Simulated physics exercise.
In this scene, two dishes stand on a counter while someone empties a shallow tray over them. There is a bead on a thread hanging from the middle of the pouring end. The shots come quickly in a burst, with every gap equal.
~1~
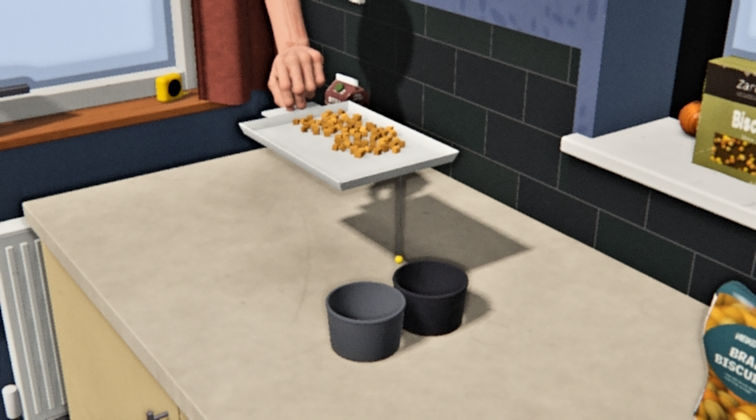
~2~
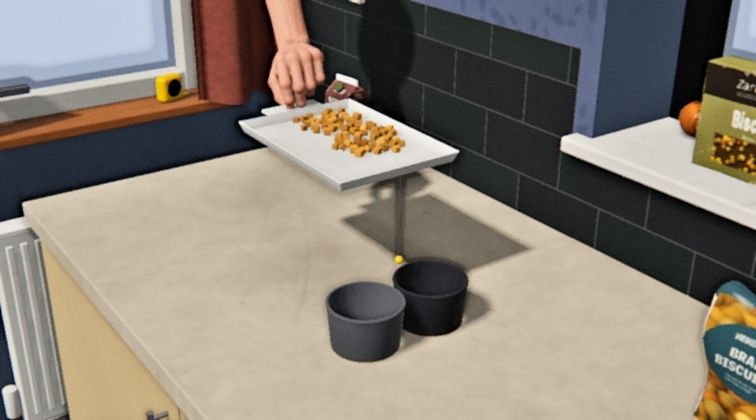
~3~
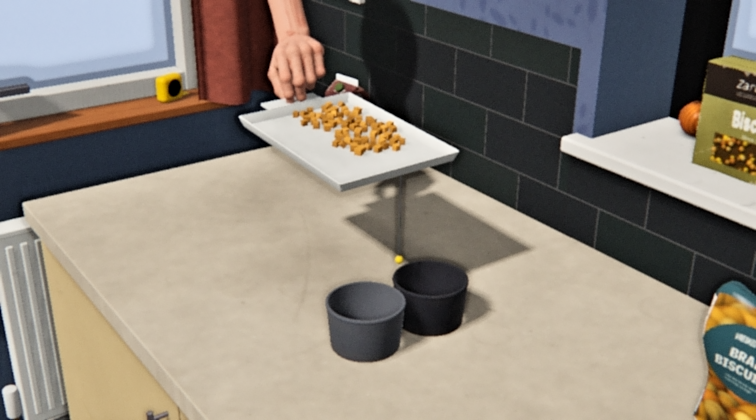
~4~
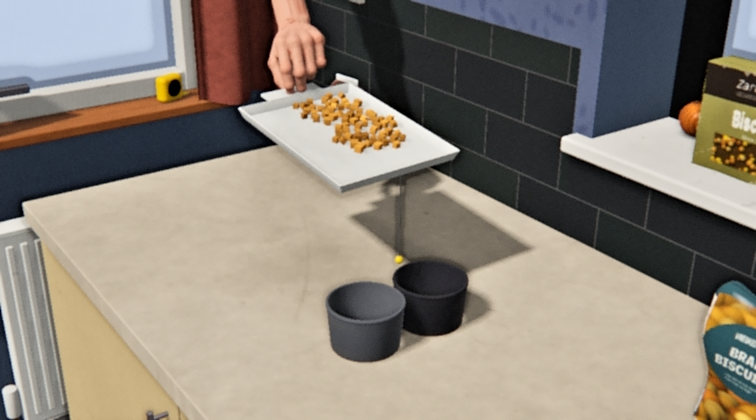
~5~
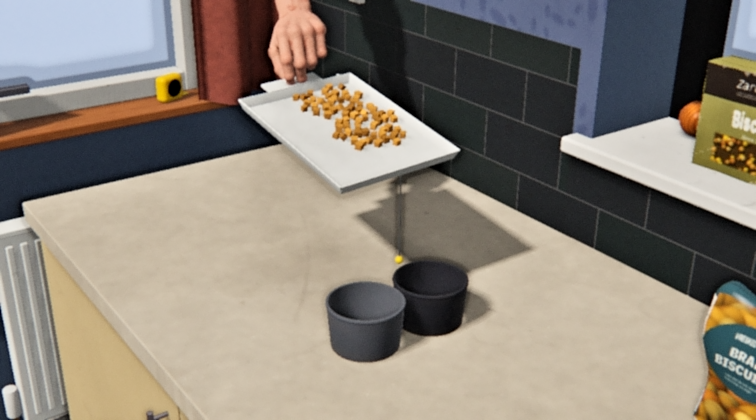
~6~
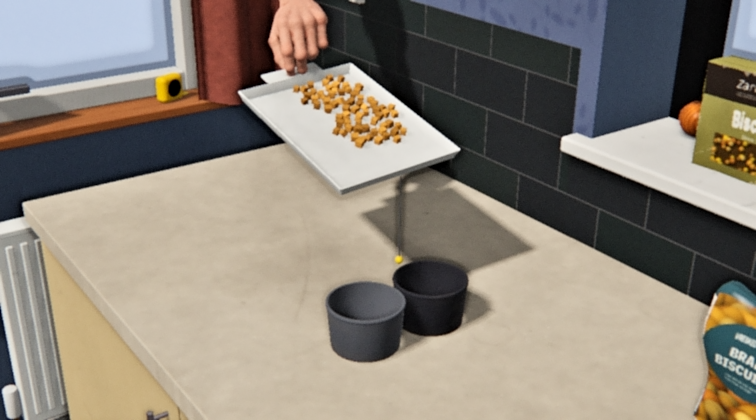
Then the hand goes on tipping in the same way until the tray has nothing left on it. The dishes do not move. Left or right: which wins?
My bet is the dish over on the left is left holding more.
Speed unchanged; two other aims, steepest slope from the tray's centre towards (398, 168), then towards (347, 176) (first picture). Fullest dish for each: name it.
Try 1: The right-side dish; try 2: The left-side dish.
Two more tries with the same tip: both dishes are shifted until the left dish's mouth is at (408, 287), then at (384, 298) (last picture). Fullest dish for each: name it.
The leftmost dish, then the leftmost dish.
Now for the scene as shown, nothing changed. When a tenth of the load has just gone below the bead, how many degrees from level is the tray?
Somewhere around 55 degrees.
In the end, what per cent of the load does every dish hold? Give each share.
In the left dish you'd find about 70 % of the load, and in the right dish about 20 %.
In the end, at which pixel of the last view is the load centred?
Near pixel (368, 336).
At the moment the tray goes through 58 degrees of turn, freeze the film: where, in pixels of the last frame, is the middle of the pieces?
The centre of the load shows up near (376, 180) in the last view.
Soon after the last picture, tray tipped steeply; about two thirds on the tray; a small part in the left dish; a stray few in the right dish; a stray few outside both; about a quarter in the air.
A little later, tray tipped right over; a small part on the tray; about a third in the left dish; a small part in the right dish; a small part outside both; about a quarter in the air.
Later still, tray tipped past a quarter turn; about two thirds in the left dish; about a quarter in the right dish; a small part outside both.
At rest, tray tipped past a quarter turn; about two thirds in the left dish; about a quarter in the right dish; a small part outside both.
